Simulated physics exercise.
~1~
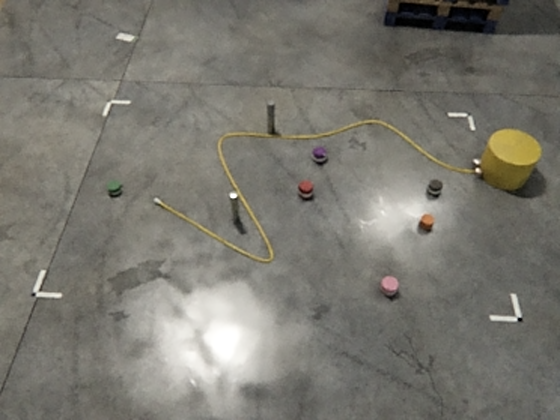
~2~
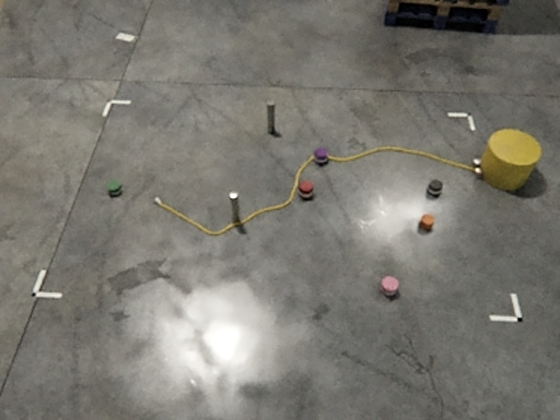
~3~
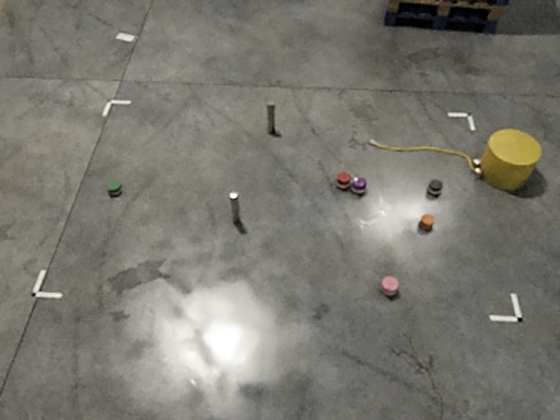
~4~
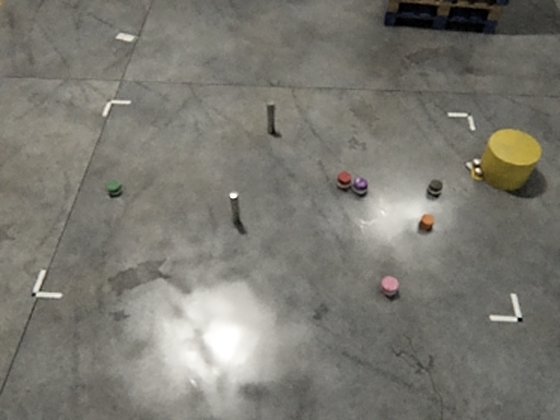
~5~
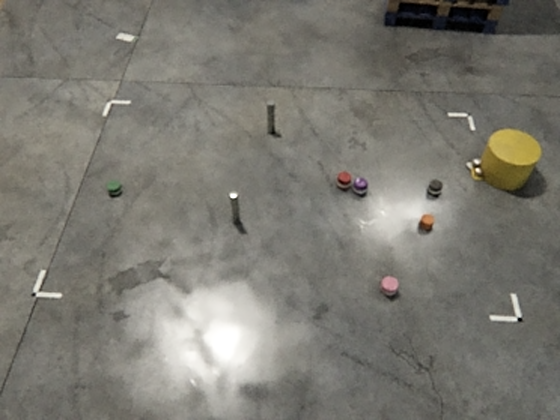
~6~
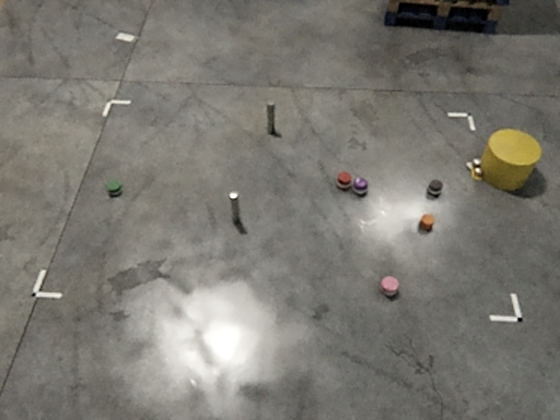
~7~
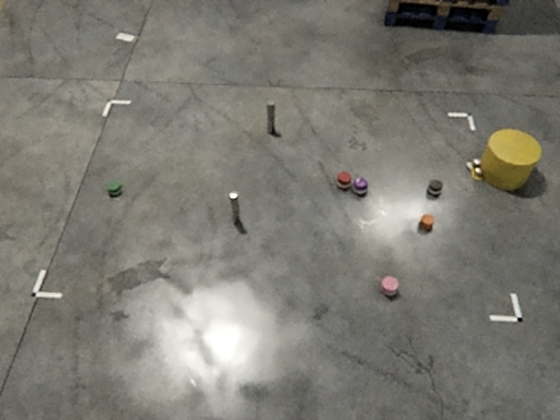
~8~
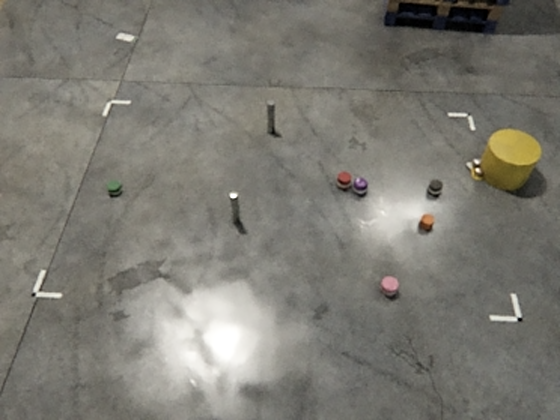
At first, a yellow cord winds across a grey concrete floor from a yellow drum on the right, bending around two upright posts among six small containers. The cord draws in toward the drum, slipping off the far post and pulling straighter, so that it lies against the purple and red containers. As it keeps retracting, it leaves the near post, and both of those containers end up farther right, side by side. The loose end then runs back to the drum until hardly any cord shows. The green, pink, orange and black containers stay put, and everything rests still.
